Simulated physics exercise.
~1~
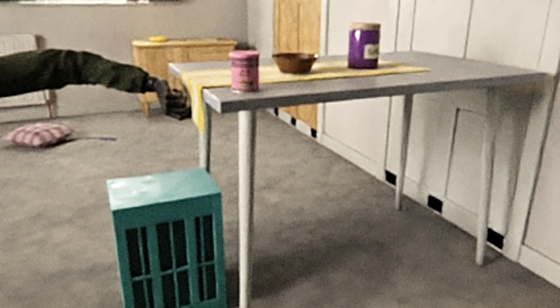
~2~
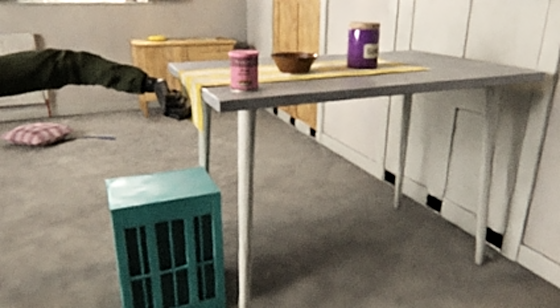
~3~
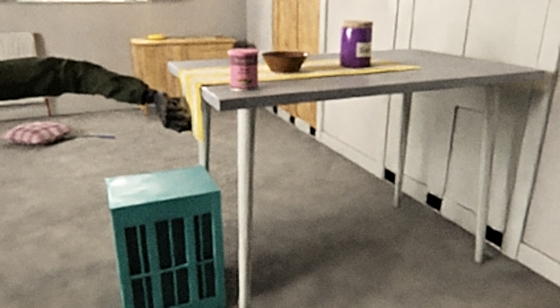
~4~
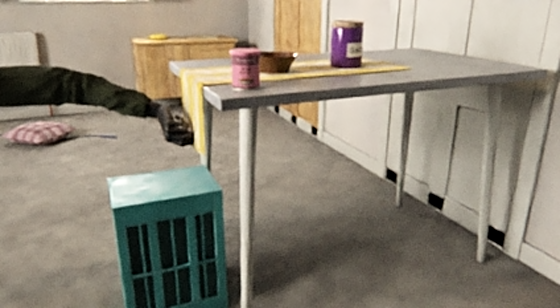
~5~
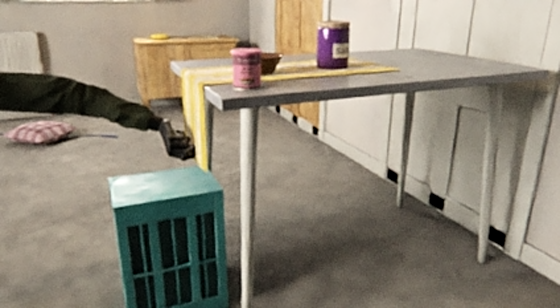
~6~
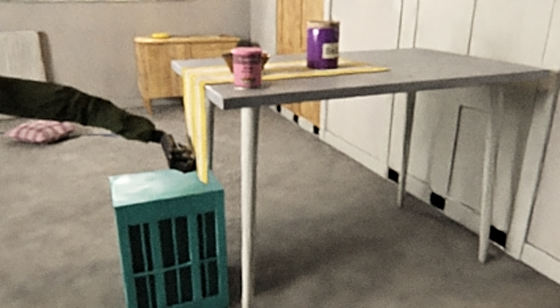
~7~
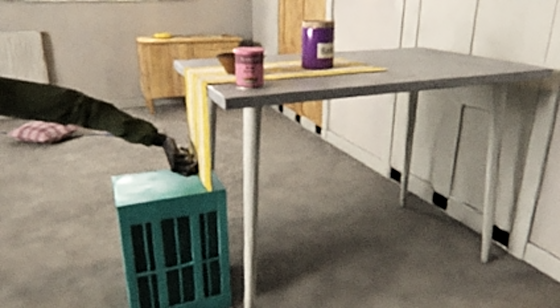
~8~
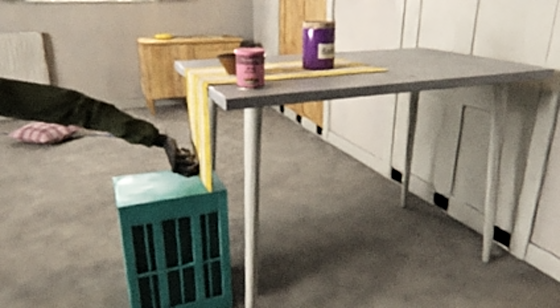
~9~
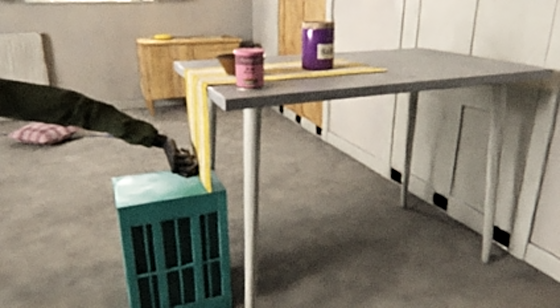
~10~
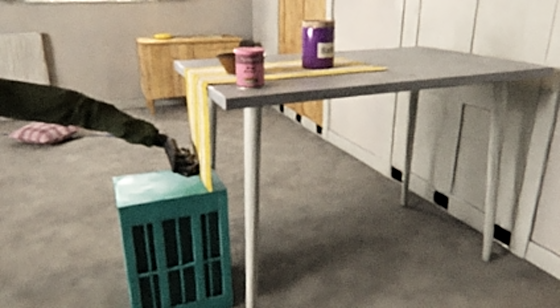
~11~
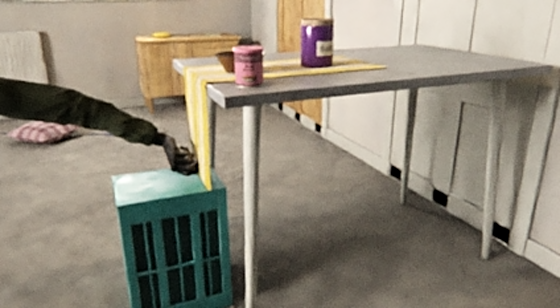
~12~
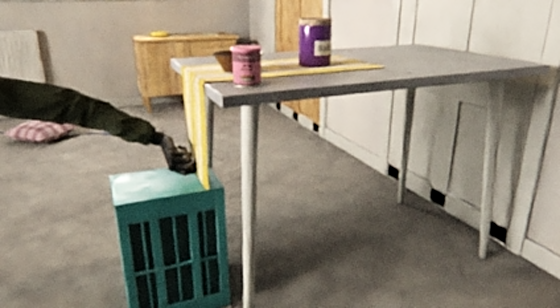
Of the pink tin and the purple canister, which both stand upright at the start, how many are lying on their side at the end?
Neither of them is lying on its side at the end, as the pink tin and the purple canister both still stand upright on the table.
